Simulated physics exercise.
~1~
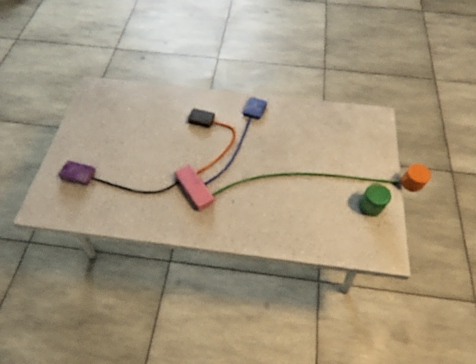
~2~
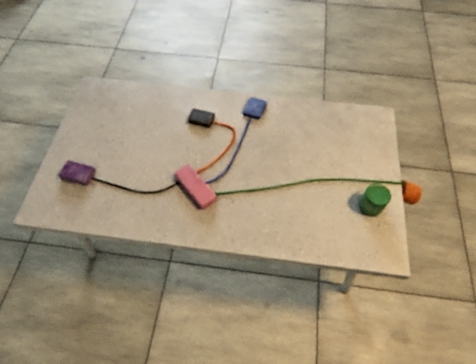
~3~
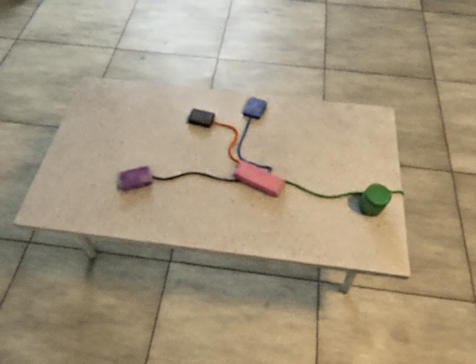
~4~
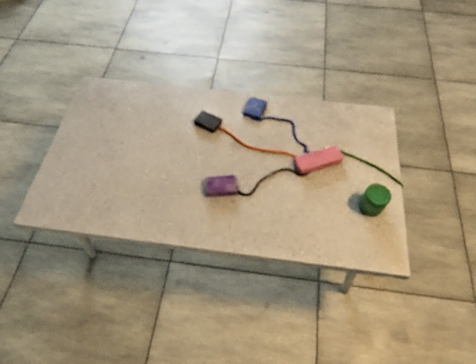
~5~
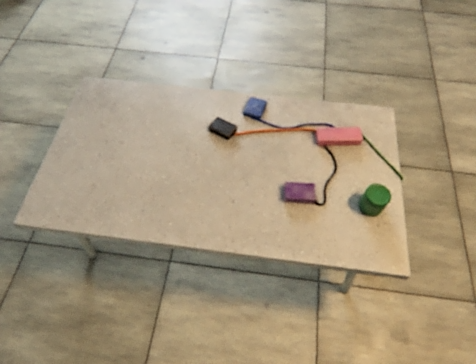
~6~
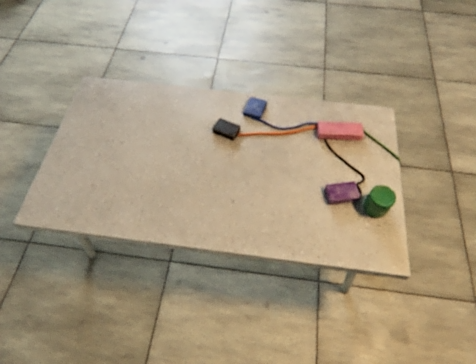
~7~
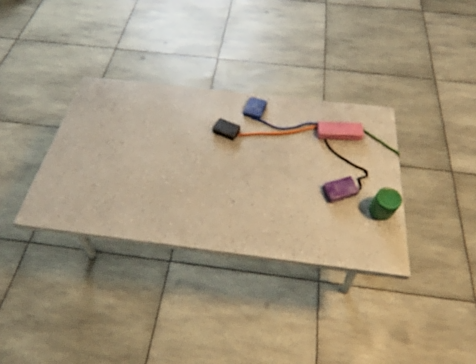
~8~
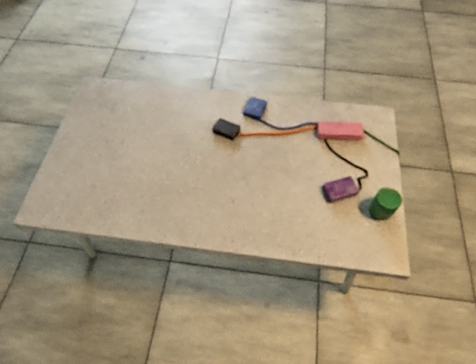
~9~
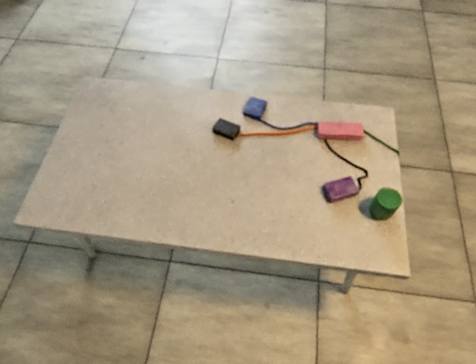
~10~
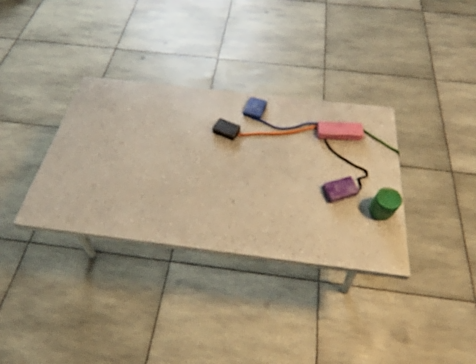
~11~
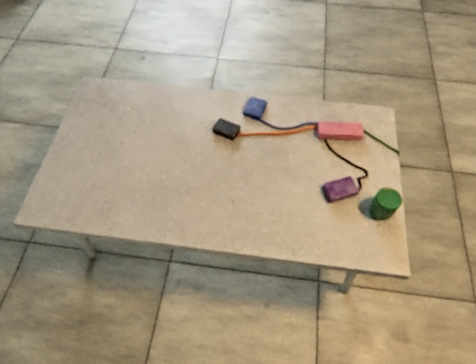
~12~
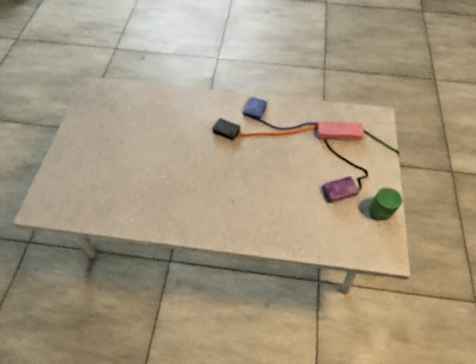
An orange cylinder tips off the right edge of a pale table, seen from above at an angle on a tiled floor, and drops out of view. A green cable ties it to a pink strip near the middle, which is also wired to a purple phone at left and black and blue blocks at the back. The strip slides right and then toward the back, dragging the phone across the table and the black block slightly right. The phone swings up beside a green tub, which shifts slightly right. Everything settles, the blue block never having moved and the green cable hanging over the edge.
